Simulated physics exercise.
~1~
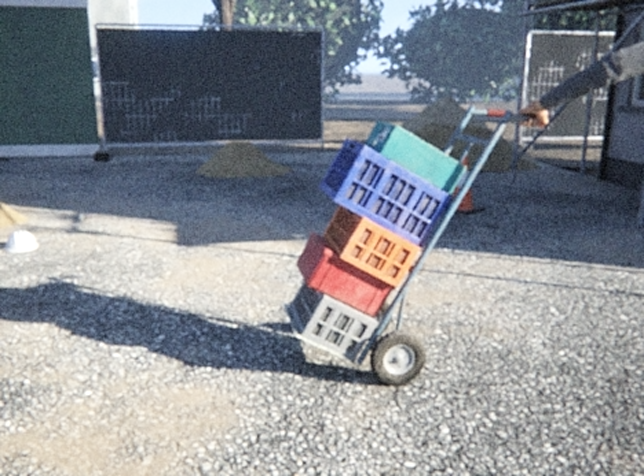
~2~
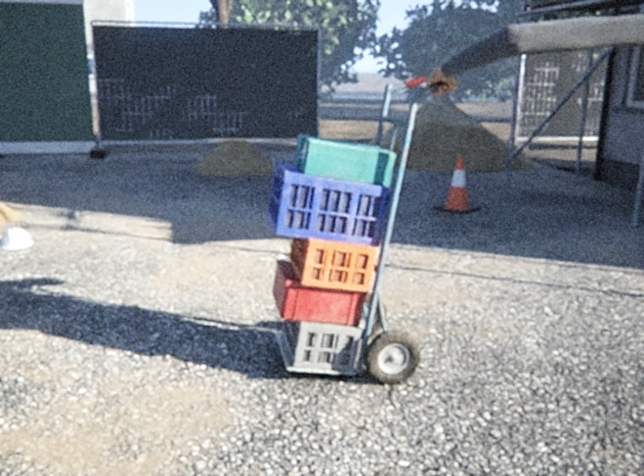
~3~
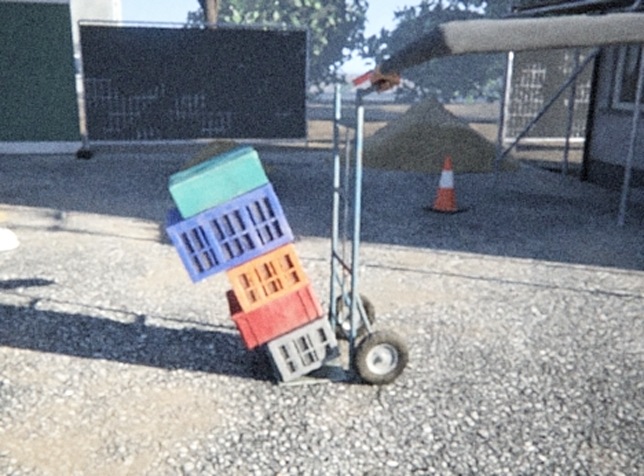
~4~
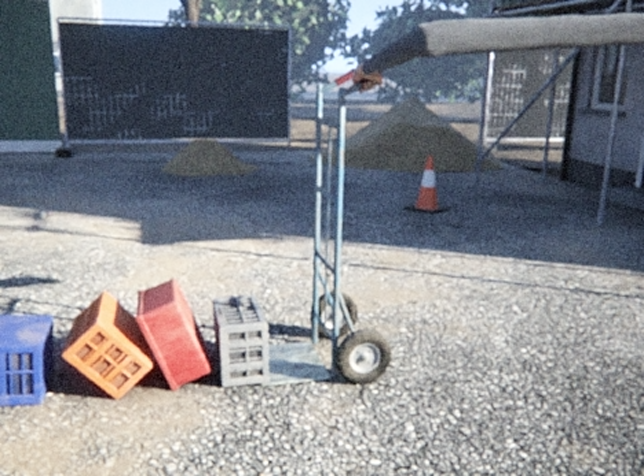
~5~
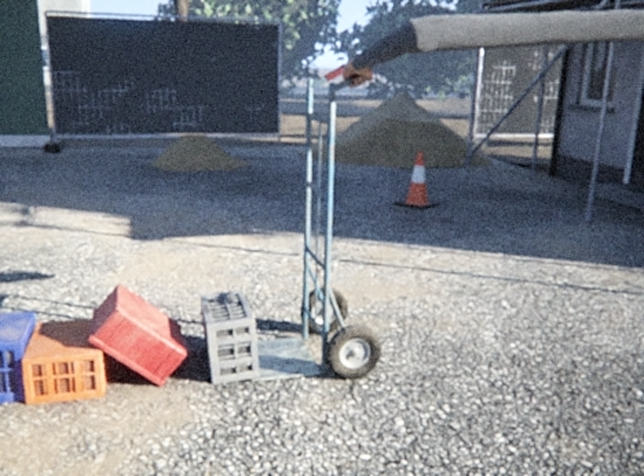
A tall, uneven stack of plastic crates leans back on a hand truck in a sunlit gravel yard, seen from the side, with dark fence panels and trees behind. From the bottom up, the load is grey, red, orange, blue and turquoise. An arm reaching in from the right swings the truck upright, and the whole stack tips away to the left. The crates topple onto the gravel while the hand keeps holding the truck. Finally, the blue, orange and red ones lie spilled at left, the grey crate rests toppled on the truck's plate, and the turquoise box is out of sight.
